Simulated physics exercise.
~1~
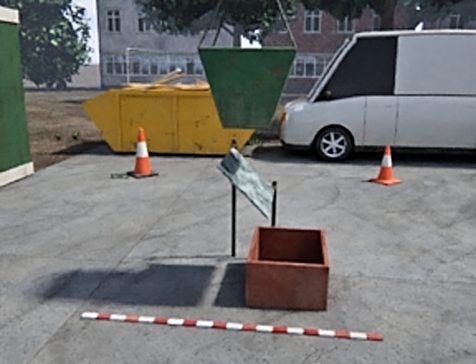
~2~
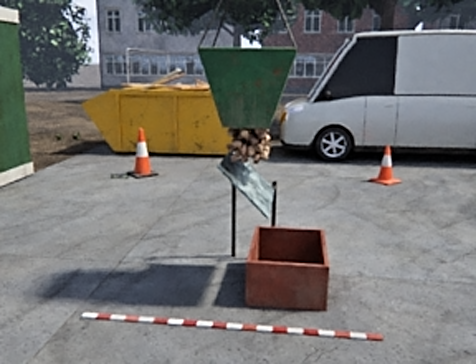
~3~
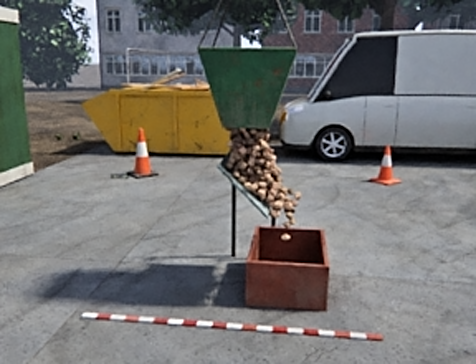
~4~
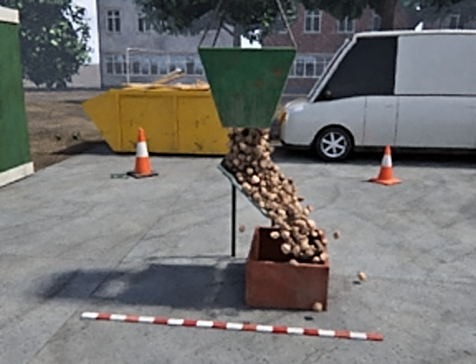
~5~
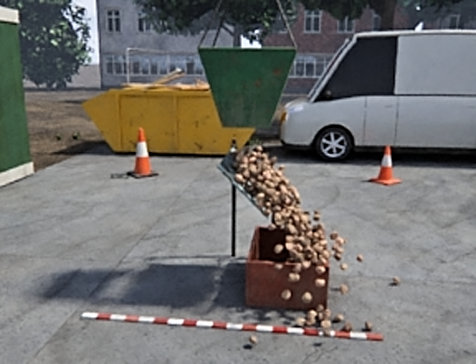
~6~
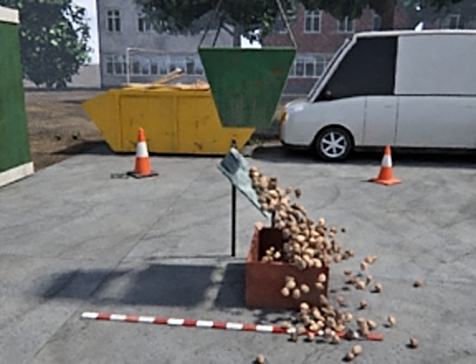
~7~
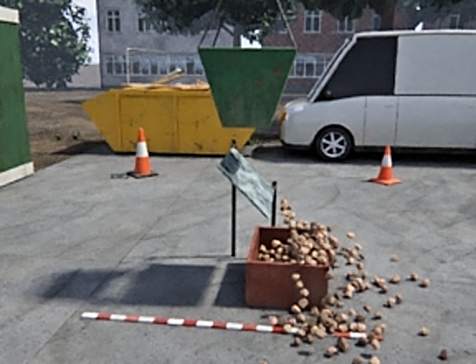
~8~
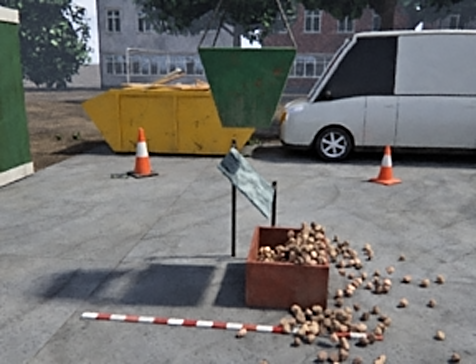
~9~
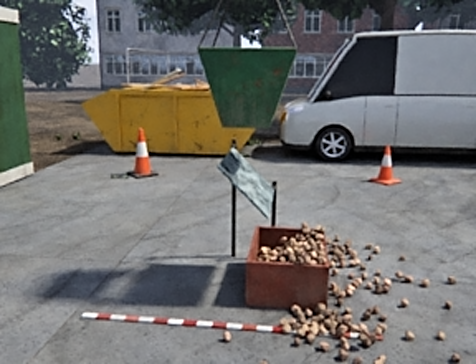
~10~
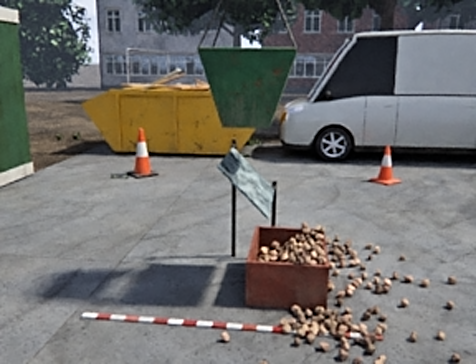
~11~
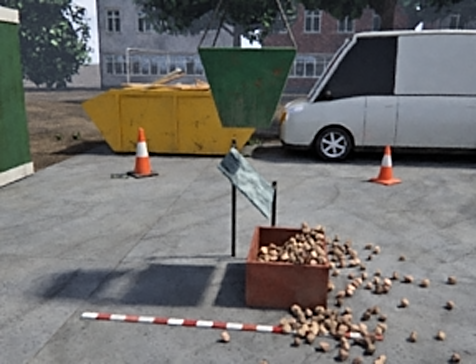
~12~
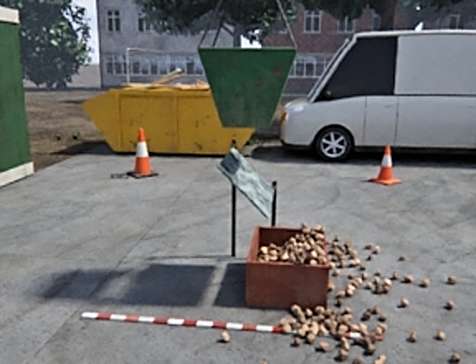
Brown stones poured from the bottom of a hanging green skip, slid down a sloping steel plate and tumbled into a red bin, with some spilling over. Most ended up heaped in the bin, while the rest lay scattered beside it, mainly to the right.
